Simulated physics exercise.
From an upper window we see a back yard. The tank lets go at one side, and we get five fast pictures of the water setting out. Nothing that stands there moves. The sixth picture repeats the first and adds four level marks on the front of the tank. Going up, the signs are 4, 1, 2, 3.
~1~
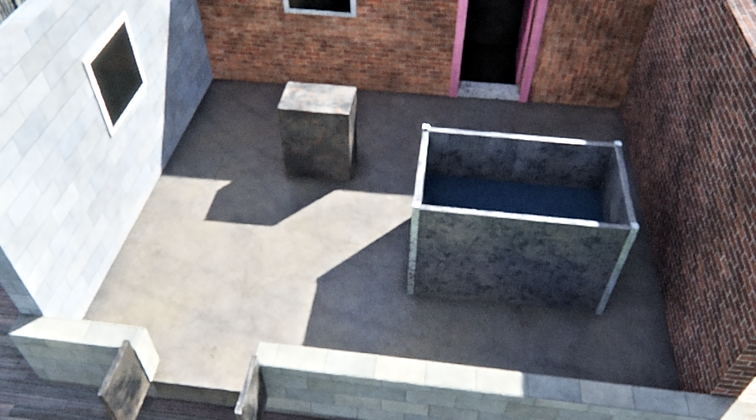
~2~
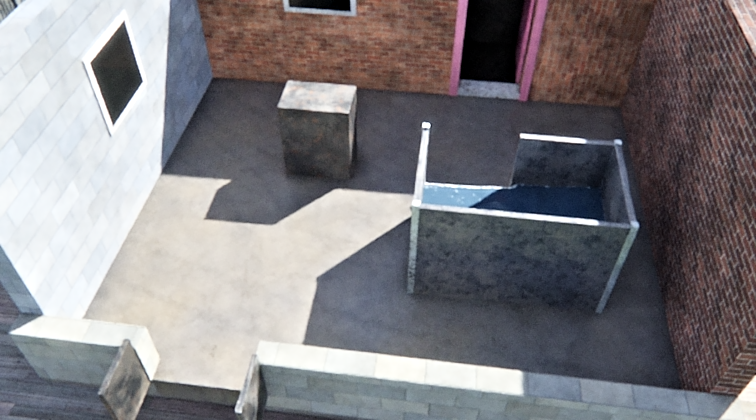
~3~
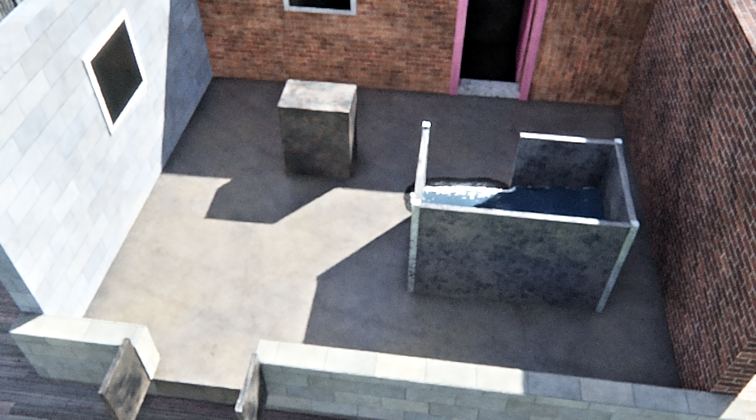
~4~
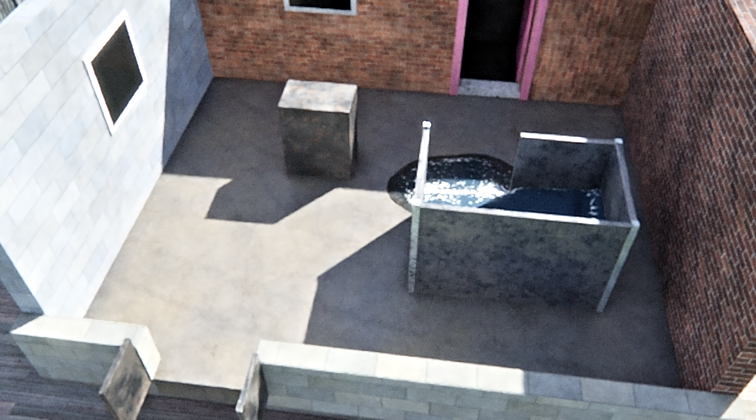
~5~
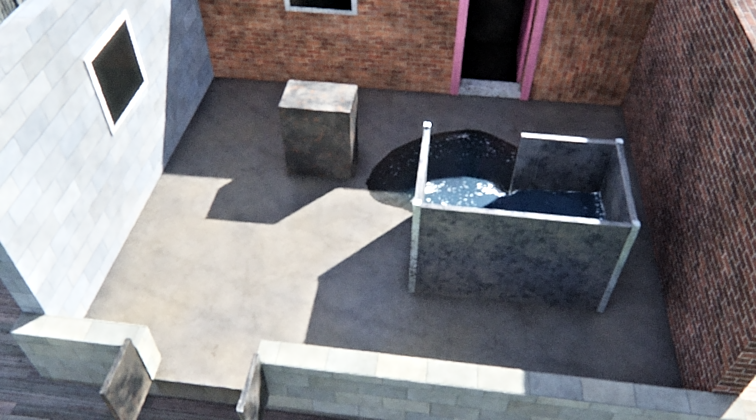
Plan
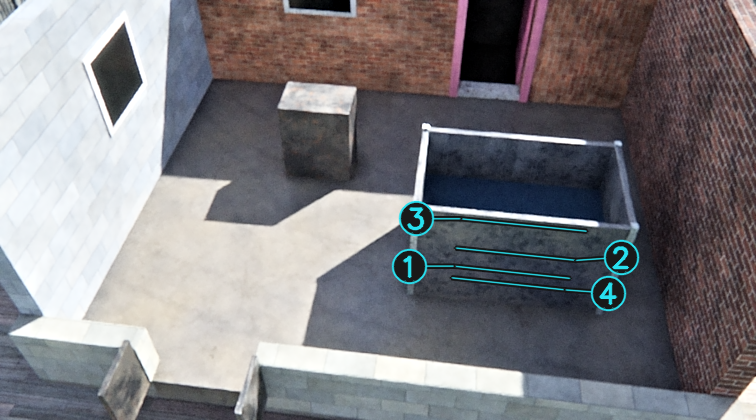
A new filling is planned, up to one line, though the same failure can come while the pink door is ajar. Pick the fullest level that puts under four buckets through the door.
4 is the one.
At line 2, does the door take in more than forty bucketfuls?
No, less.
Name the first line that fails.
1.
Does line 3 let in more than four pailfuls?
Yes.
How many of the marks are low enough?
One of the four.
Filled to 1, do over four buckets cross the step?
Yes, it does.
On the marked copy, 1 at (511, 272); 2 at (515, 254); 3 at (522, 224); 4 at (508, 283); from the bottom up 4, 1, 2, 3.
For line 1, about 9 bucketfuls get in.
For line 2, dozens of bucketfuls pour in.
For line 3, dozens of bucketfuls pour in.
For line 4, a bucket or two gets in.
